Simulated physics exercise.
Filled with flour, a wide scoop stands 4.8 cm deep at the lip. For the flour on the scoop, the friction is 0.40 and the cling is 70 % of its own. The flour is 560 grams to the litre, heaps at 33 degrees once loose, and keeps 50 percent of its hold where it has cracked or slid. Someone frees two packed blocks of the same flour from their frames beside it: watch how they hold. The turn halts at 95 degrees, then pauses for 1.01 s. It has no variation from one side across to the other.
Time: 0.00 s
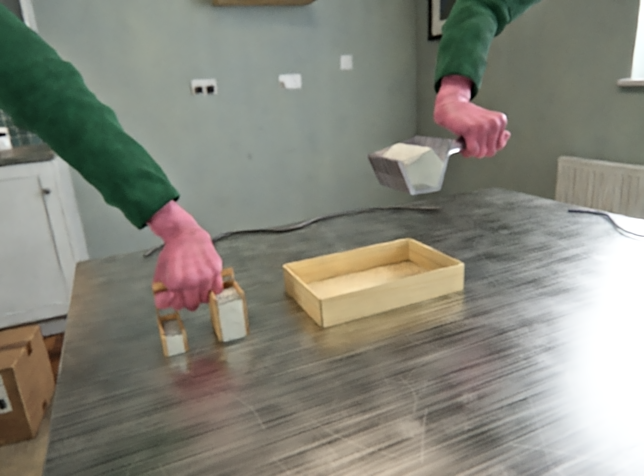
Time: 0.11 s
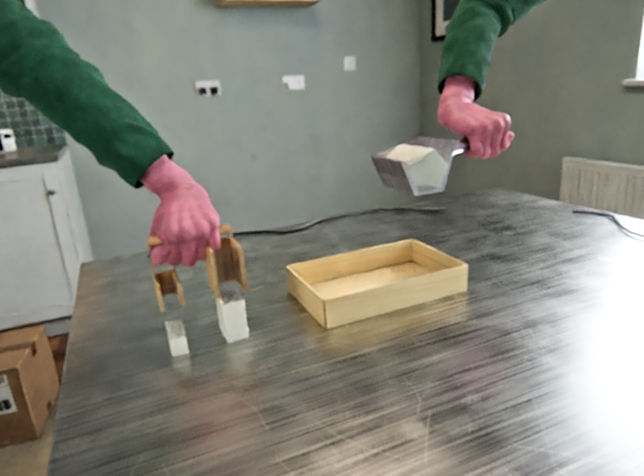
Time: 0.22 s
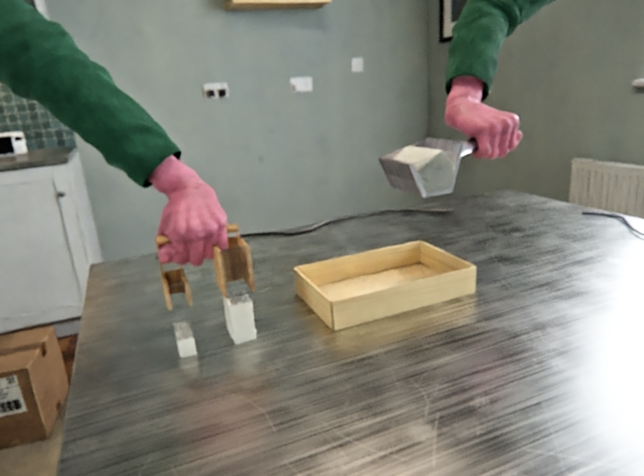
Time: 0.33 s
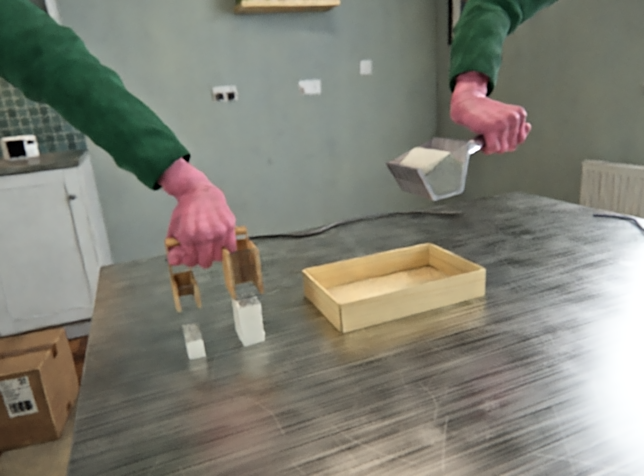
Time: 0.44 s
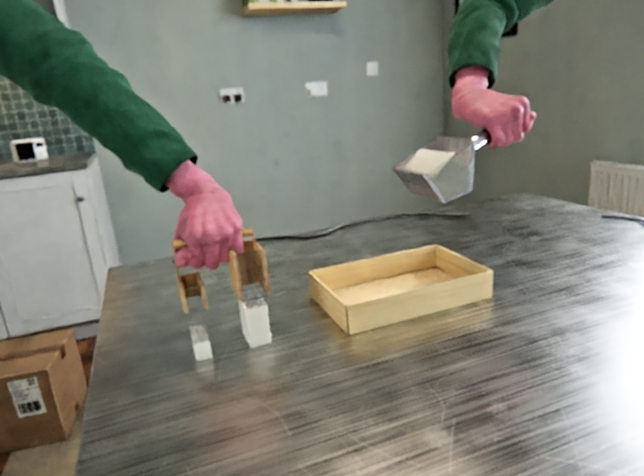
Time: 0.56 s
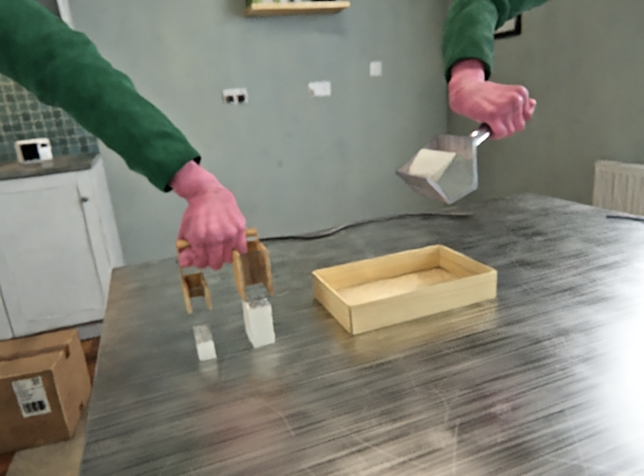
At a dark table, one hand lifts wooden moulds off two white blocks while another tilts a filled scoop.
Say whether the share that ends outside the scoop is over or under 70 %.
I would say under.
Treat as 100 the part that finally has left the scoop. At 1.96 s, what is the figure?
About 90 %.
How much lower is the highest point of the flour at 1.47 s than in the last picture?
Some 0.0 cm.
By 0.97 s, the scoop is at 45 degrees and 0 % has left it.
By 1.47 s, the scoop is at 76 degrees and 0 % has left it.
By 1.96 s, the scoop is at 95 degrees and 52 % has left it.
By 2.45 s, the scoop is at 95 degrees and 59 % has left it.
By 2.61 s, at the end, the scoop is at 95 degrees and 59 % has left it.
